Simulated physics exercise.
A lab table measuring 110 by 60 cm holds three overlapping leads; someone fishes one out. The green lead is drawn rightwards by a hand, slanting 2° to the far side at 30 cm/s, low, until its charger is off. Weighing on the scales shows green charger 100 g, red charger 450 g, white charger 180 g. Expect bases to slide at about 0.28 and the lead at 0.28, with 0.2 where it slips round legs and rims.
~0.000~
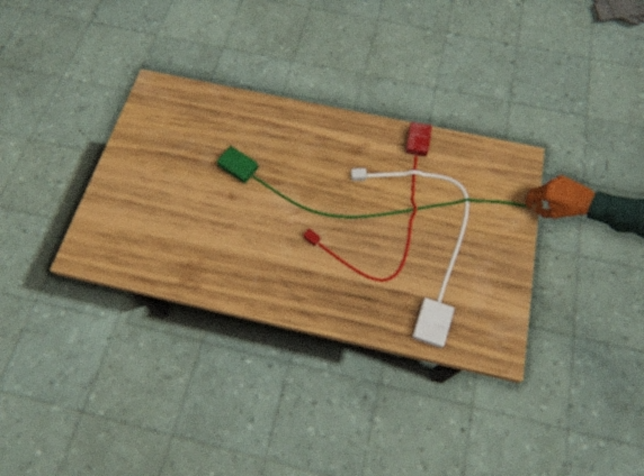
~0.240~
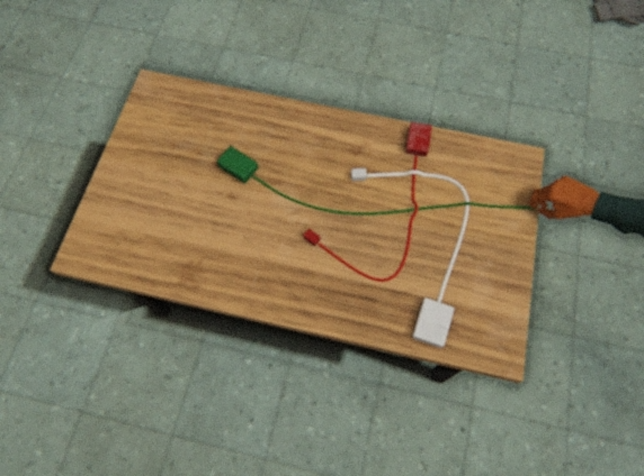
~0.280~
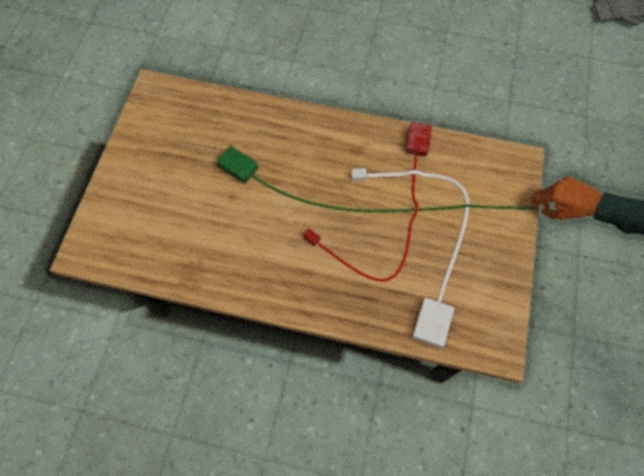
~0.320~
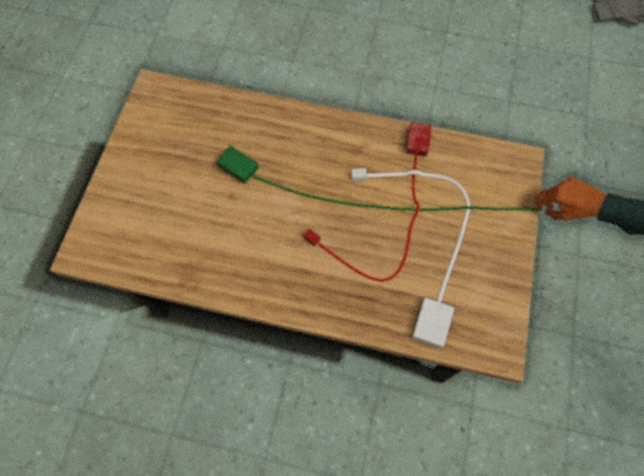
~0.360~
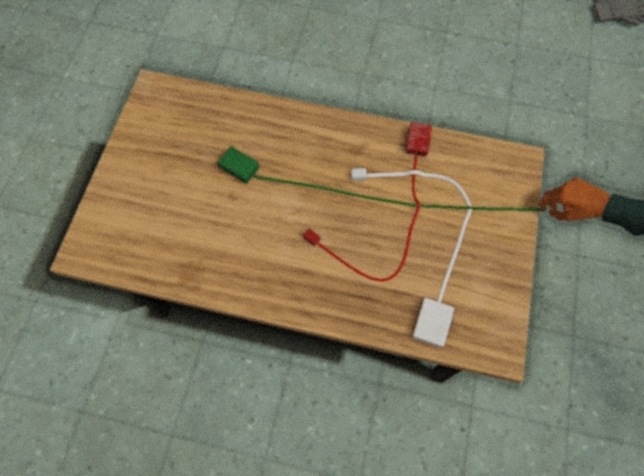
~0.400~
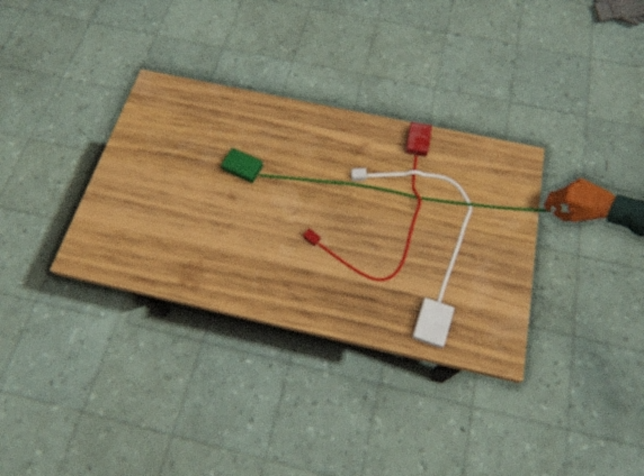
Orange-gloved hand slowly pulling a green lead rightward across a wooden table, straightening it among crossed red and white leads.
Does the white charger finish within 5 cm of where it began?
Yes, it stays close.
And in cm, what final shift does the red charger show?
Red charger: 15 centimetres.
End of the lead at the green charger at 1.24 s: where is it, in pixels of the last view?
Around (359, 183).
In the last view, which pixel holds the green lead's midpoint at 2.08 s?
The halfway point sits near pixel (604, 229).
By 1.2 s, the green lead's tail end at (359, 183); green charger 26 cm off its start, white plug 2 cm off its start.
By 2.1 s, the green lead's tail end at (462, 201); green charger 52 cm off its start, white plug 21 cm off its start, red plug 1 cm off its start.
By 2.9 s, the green lead has left the top; green charger 80 cm off its start at (556, 212), red plug 54 cm off its start at (536, 217), white plug 21 cm off its start at (446, 181).
By 3.8 s, the green lead has left the top; green charger over the edge, red plug over the edge, white plug 28 cm off its start.
By 4.3 s, the green lead has left the top; white charger 0 cm off its start at (434, 321), green charger over the edge, red plug over the edge, white plug 28 cm off its start at (472, 171).
